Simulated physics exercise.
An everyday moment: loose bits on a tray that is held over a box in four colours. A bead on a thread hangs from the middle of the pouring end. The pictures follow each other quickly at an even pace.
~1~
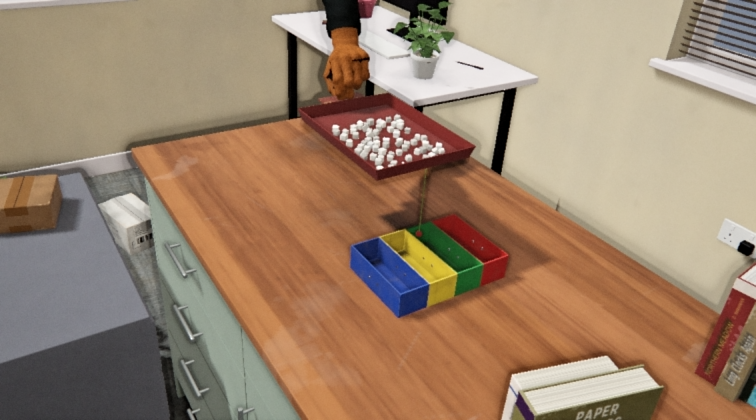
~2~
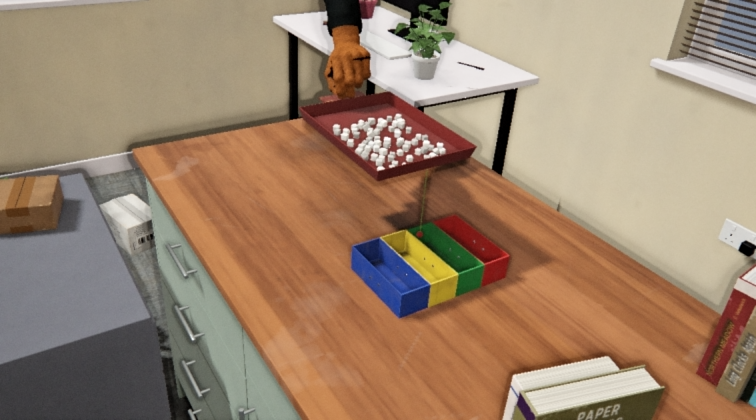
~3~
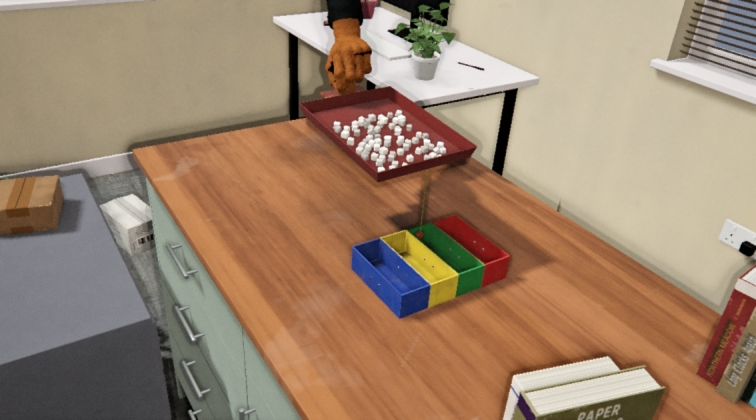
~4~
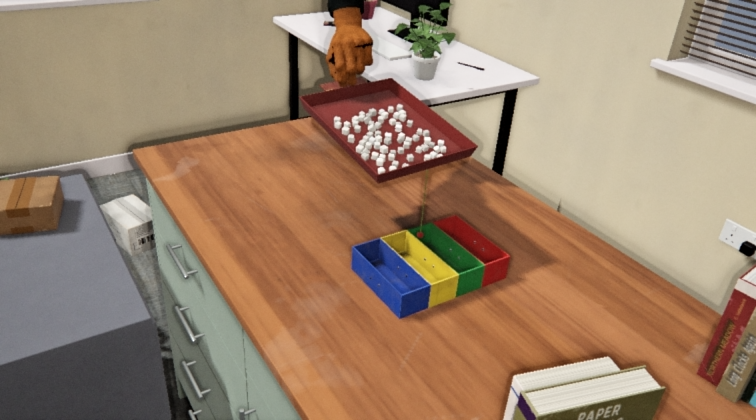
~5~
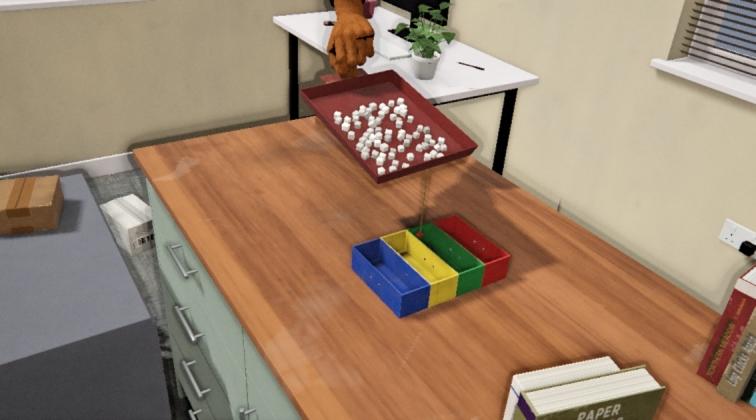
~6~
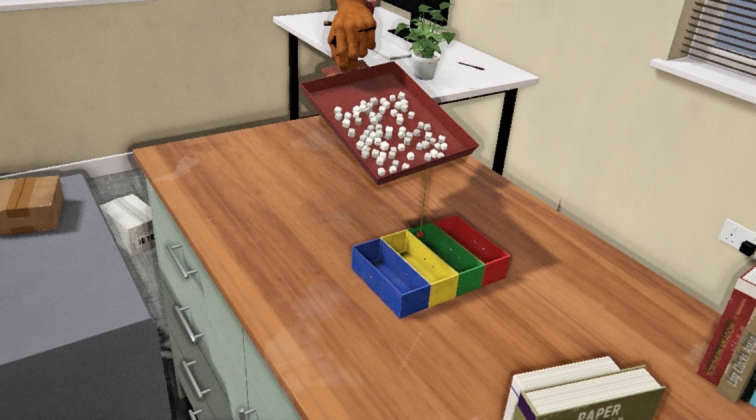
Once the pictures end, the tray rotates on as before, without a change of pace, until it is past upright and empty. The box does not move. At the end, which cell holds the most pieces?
Most goes to the blue cell.
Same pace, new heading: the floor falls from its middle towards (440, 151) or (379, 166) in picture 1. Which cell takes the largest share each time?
First the red one, then the blue cell.
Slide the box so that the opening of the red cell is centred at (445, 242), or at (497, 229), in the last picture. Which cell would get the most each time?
At the first place the yellow one, at the second the blue one.
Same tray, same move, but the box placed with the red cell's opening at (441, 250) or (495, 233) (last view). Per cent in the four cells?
Roughly 100 per cent, and 40 per cent.
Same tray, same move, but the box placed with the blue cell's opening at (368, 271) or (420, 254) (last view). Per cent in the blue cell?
Near 30 % and 30 %.
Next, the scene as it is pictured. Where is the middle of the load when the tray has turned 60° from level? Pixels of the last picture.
At about (400, 158).
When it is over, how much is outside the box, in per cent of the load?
About 10 per cent.
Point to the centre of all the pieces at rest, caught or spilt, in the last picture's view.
Near (405, 291).
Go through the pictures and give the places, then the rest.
Corners of the pouring end at (378, 168) and (471, 145), level; middle of the load at (386, 141), sugar cubes; bead on its thread at (419, 234); blue cell at (414, 298); yellow cell at (442, 288); green cell at (469, 278); red cell at (494, 268), in the first frame.
Corners of the pouring end at (379, 168) and (472, 146), level; middle of the load at (387, 141), in the second frame.
Corners of the pouring end at (379, 170) and (472, 145), tipped barely, lowest at the left corner; middle of the load at (388, 140), in the third frame.
Corners of the pouring end at (379, 172) and (473, 145), tipped a little, lowest at the left corner; middle of the load at (388, 137), in the fourth frame.
Corners of the pouring end at (379, 173) and (473, 144), tipped a little, lowest at the left corner; middle of the load at (389, 134), in the fifth frame.
Corners of the pouring end at (379, 175) and (474, 144), tipped clearly, lowest at the left corner; middle of the load at (389, 131); blue cell at (415, 299); yellow cell at (443, 289); green cell at (470, 279); red cell at (496, 269), in the sixth frame.
Soon, tray tipped steeply; all on the tray.
A while on, tray tipped right over; nearly all on the tray; a stray few in the blue cell; a stray few falling or outside the box.
Towards the end, tray tipped past a quarter turn; about two thirds in the blue cell; about a quarter in the yellow cell; a small part in the green cell; a small part falling or outside the box.
Finally, tray tipped past a quarter turn; about two thirds in the blue cell; about a quarter in the yellow cell; a small part in the green cell; none in the red cell; a small part outside the box.
